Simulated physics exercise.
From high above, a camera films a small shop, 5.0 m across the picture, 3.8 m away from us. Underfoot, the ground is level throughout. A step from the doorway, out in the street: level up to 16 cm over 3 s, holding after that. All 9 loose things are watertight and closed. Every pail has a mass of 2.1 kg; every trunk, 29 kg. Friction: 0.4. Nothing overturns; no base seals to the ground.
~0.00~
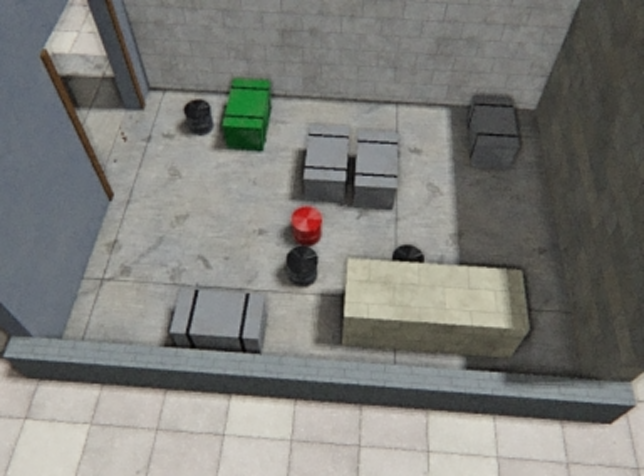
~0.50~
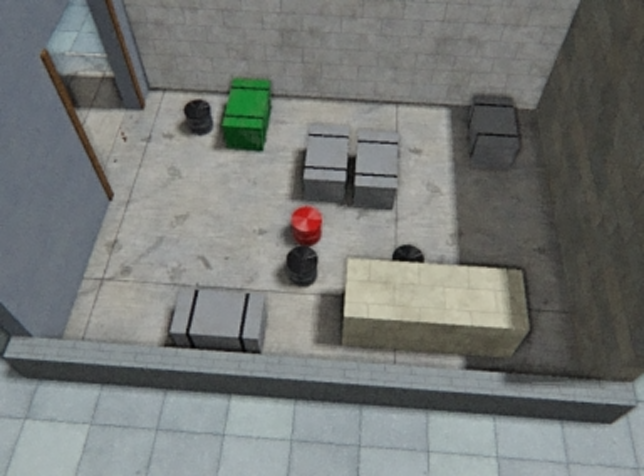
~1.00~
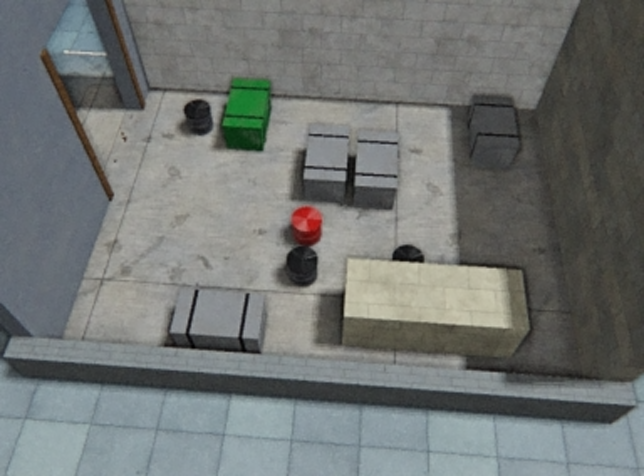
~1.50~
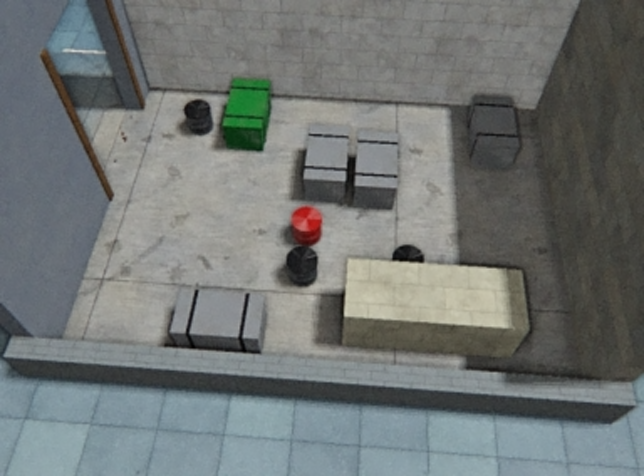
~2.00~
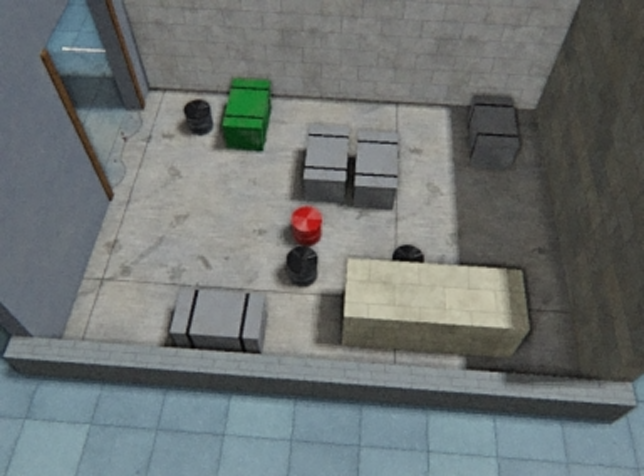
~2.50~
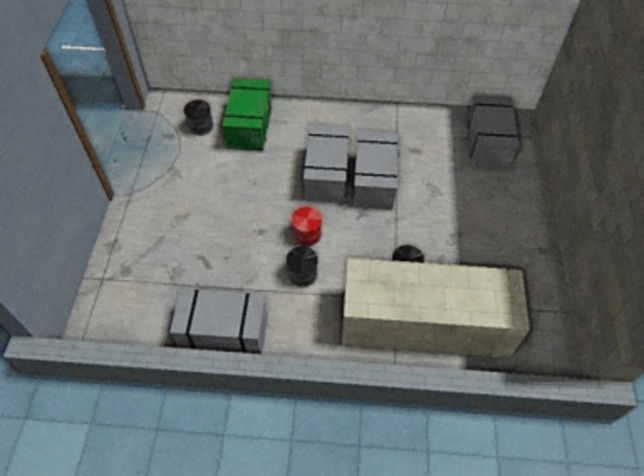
We see a small shop from high above, with trunks, pails and a pale counter standing still, as the tiled ground outside turns bluish with water and a shallow patch finally spreads through the doorway at upper left.
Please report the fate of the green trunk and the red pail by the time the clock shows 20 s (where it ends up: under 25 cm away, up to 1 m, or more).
Report: Green trunk drifts far off; red pail drifts far off.
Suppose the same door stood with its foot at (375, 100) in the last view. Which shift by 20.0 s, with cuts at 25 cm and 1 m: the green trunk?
Green trunk: Goes a long way.
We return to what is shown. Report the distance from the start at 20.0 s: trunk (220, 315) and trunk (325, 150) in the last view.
In turn: 140 cm, 140 cm.
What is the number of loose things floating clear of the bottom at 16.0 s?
At that time, 8.
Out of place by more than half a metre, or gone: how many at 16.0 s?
The count is 8.
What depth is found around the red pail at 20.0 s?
The depth there is around 10 cm.
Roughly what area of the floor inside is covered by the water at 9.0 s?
Roughly 16 m2 of it is wet.
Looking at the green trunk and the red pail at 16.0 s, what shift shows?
By then roughly 300 cm and 140 cm, respectively.
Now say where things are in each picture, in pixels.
The green trunk at (247, 102), on the bottom; the red pail at (307, 219) rests on the ground; 0.0 m2 under water; 0 of 9 have shifted, in the first frame.
The green trunk at (247, 102) rests on the ground; the red pail at (307, 219) rests on the ground; water covers 0.0 m2; 0 of 9 have shifted, in the second frame.
The green trunk at (247, 102) rests on the ground; the red pail at (307, 219) rests on the ground; water covers 0.0 m2; 0 of 9 have shifted, in the third frame.
The green trunk at (247, 102), on the bottom; the red pail at (307, 219) rests on the ground; water covers 0.0 m2; 0 of 9 have shifted, in the fourth frame.
The green trunk at (247, 102), on the bottom; the red pail at (307, 219) rests on the ground; water covers 0.0 m2; 0 of 9 have shifted, in the fifth frame.
The green trunk at (247, 102), on the bottom; the red pail at (307, 219), on the bottom; water covers 0.6 m2; 0 of 9 have shifted, in the sixth frame.
After 4.0 s the green trunk is near (249, 103), 0.0 m from its start, aground; the red pail is near (307, 219), 0.0 m from its start, aground; 1 afloat.
After 9.0 s the green trunk is near (386, 115), 1.6 m from its start, aground; the red pail is near (538, 194), 2.5 m from its start, afloat; 4 afloat.
After 16.0 s the green trunk is near (503, 106), 3.0 m from its start, afloat; the red pail is near (336, 344), 1.5 m from its start, afloat; 8 afloat.
After 20.0 s the green trunk is near (503, 150), 3.0 m from its start, afloat; the red pail is near (377, 350), 1.6 m from its start, afloat; 9 afloat.
